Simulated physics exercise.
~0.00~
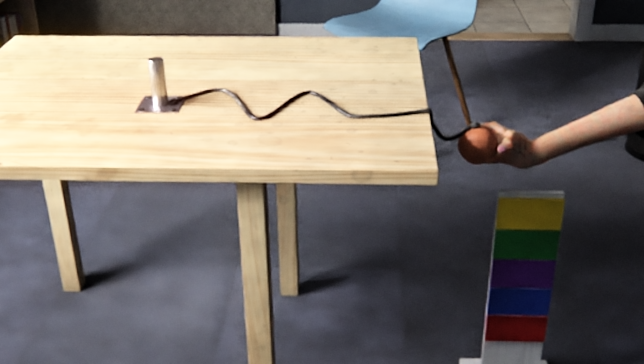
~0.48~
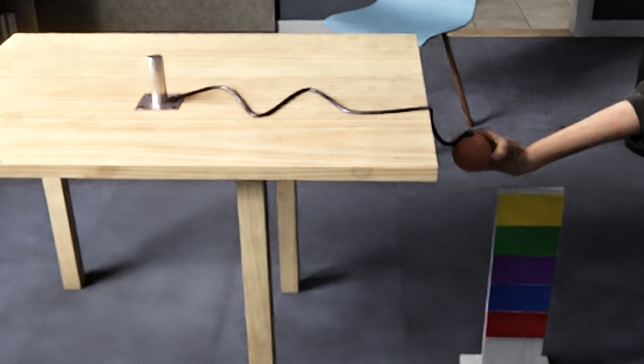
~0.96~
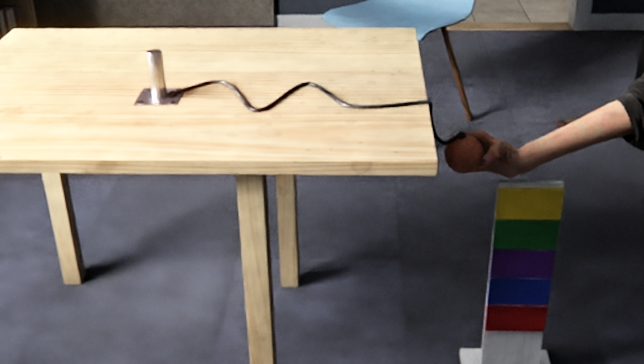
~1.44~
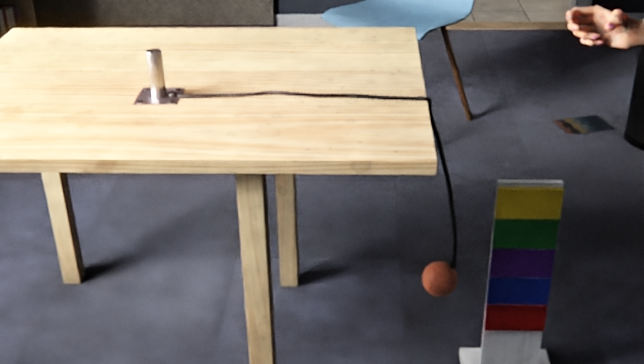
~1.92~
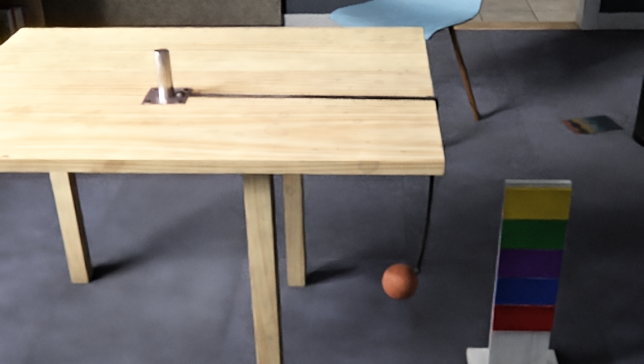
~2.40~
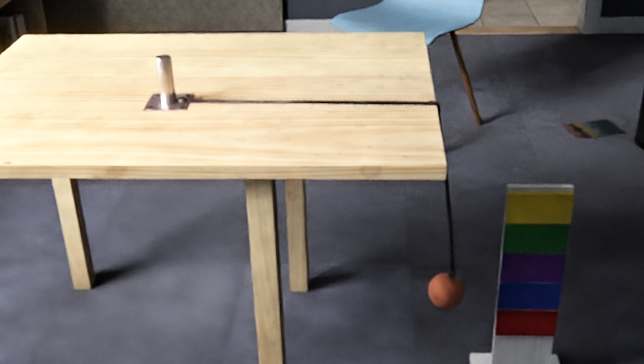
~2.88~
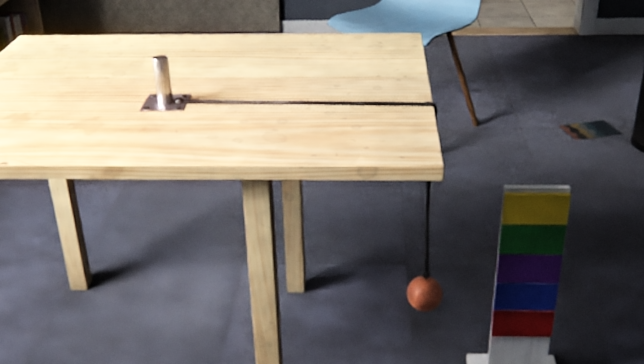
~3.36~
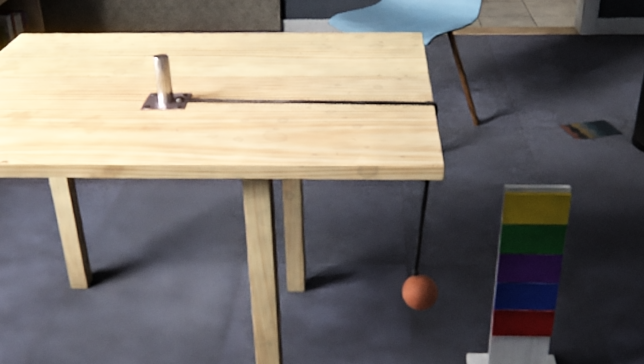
An orange ball is held by a hand just off the right edge of a pale wooden table, tied to a dark lead that snakes in loose waves from an upright metal post on a plate. A slightly swaying camera looks across the table in a grey-floored room, with a blue chair behind and a stand of yellow, green, purple, blue and red bands at right. The hand eases slightly left and down, then lets go and draws back. The ball drops, pulling the lead straight across the tabletop. It swings left beneath the edge, back right, then left again, finally hanging level with the blue band.
